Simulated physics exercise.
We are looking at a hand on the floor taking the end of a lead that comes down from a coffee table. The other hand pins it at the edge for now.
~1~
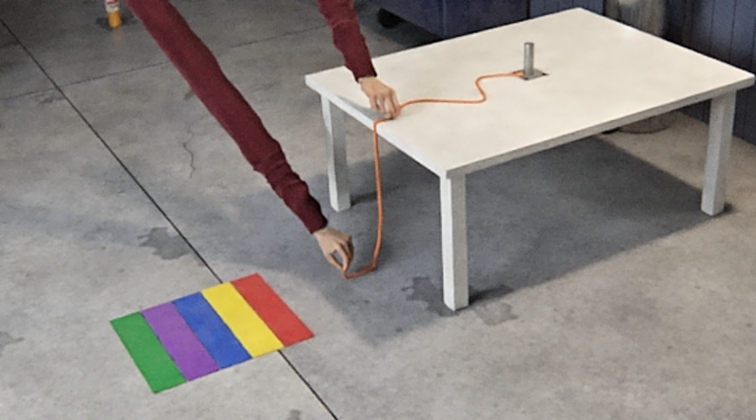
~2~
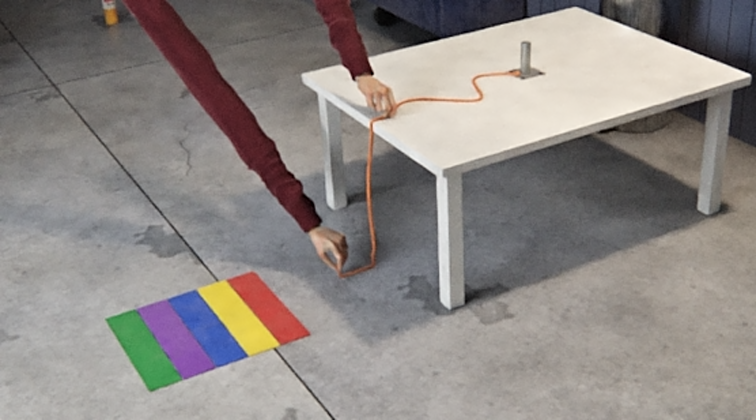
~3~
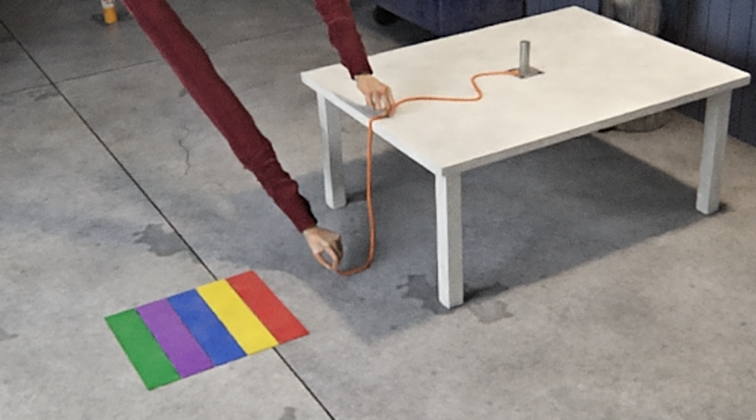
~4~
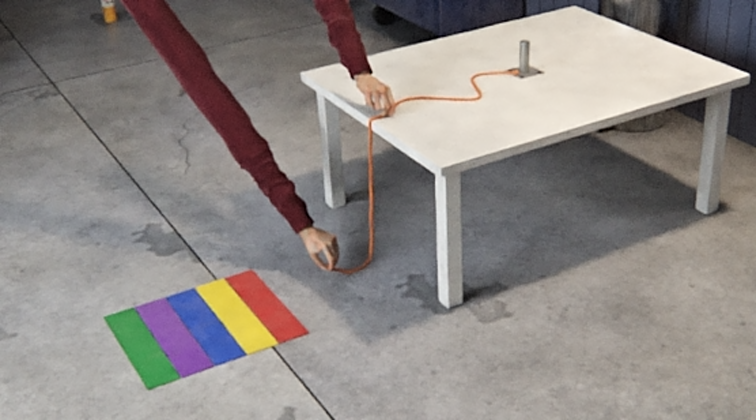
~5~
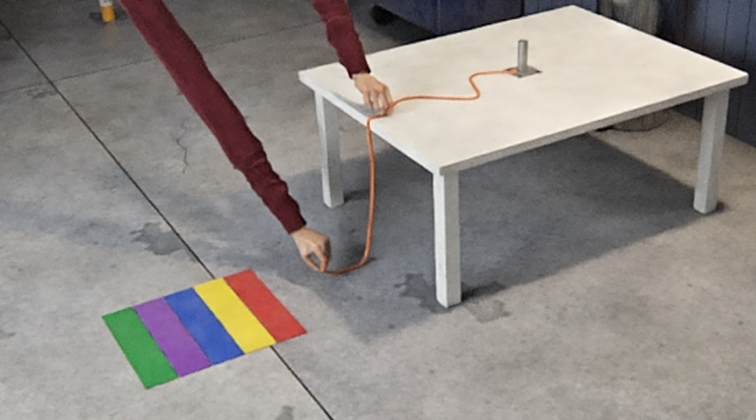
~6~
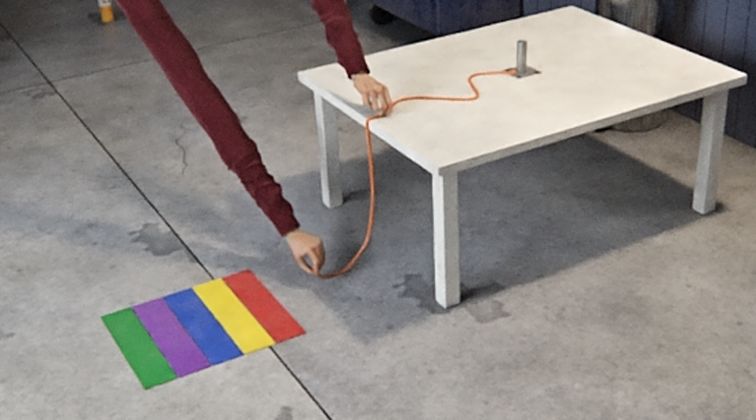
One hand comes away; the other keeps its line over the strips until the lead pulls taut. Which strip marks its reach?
Over purple.
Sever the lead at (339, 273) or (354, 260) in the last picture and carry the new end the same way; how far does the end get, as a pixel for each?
Try by try, around (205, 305) and (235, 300).
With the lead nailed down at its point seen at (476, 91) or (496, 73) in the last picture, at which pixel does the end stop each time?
Try by try, around (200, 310) and (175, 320).
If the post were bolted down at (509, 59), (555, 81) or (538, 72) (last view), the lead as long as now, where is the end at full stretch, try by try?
The places are (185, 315), (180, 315) and (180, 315).
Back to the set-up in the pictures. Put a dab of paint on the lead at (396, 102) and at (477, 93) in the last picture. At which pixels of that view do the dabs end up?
They go to (362, 127) and to (442, 96).
Early on, end near (227, 300); over yellow.
Midway, end near (189, 312); over blue.
At the end of the slack, end near (167, 320); over purple. The end stops over the purple strip.
